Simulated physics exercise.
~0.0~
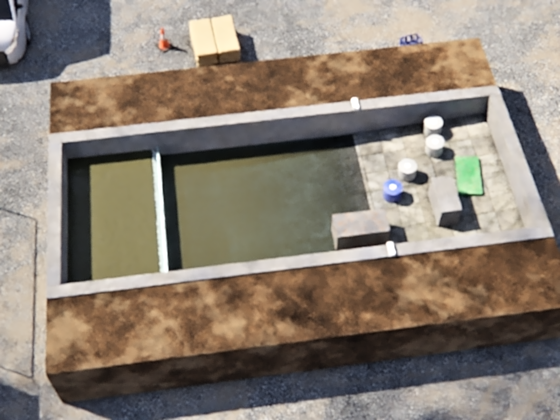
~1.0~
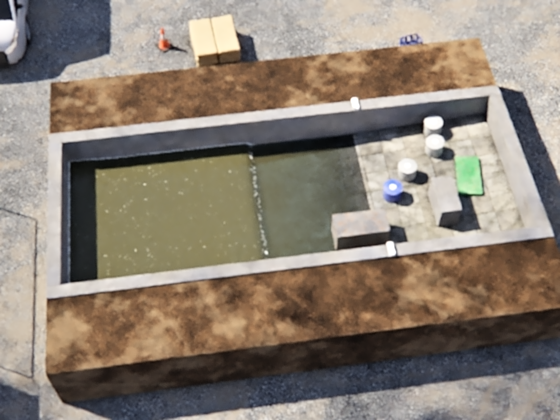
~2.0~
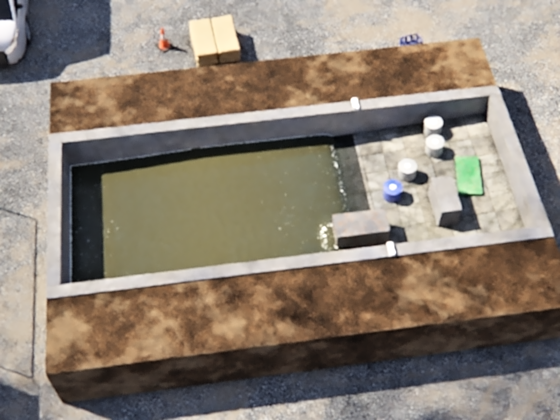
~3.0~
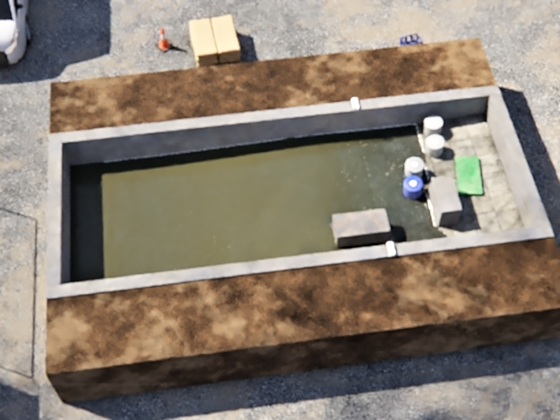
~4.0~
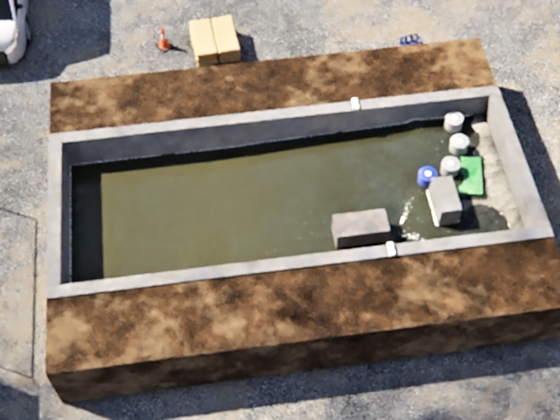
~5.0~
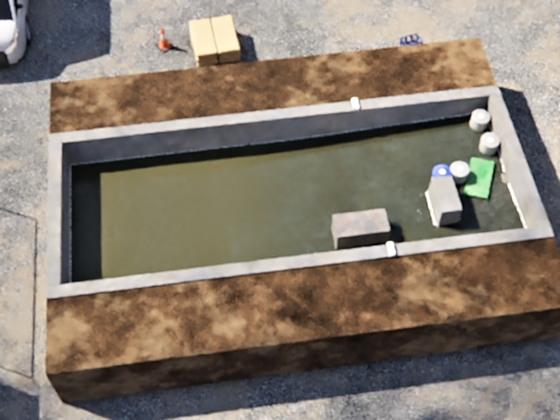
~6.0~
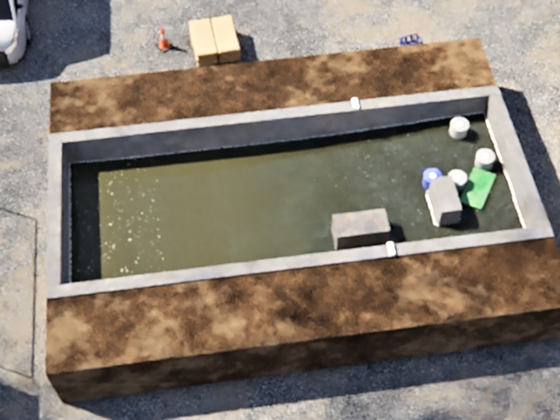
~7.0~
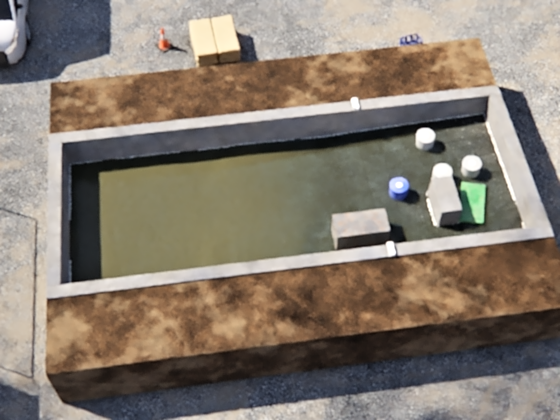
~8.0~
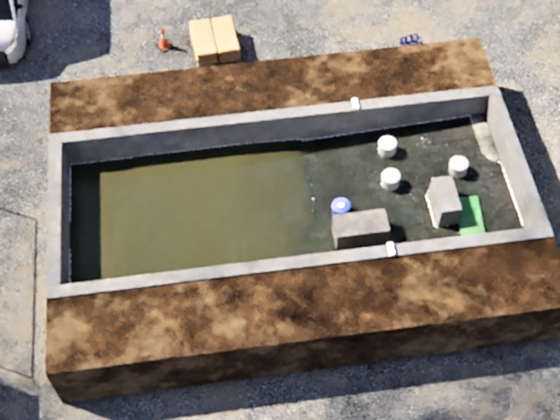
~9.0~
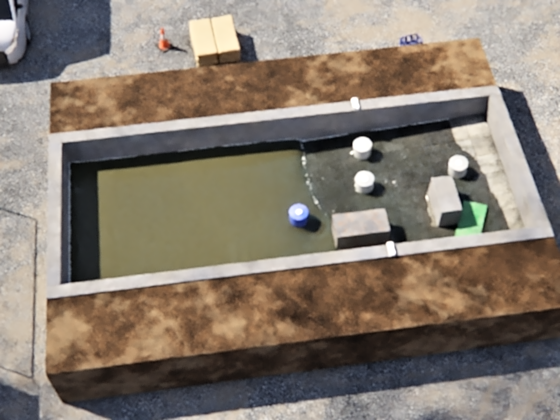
A long walled basin held murky water behind a board at the left; once it was gone, a wave rolled right up the ramp, floated the tubs and green float, then drained back, carrying the blue tub and two white ones left.
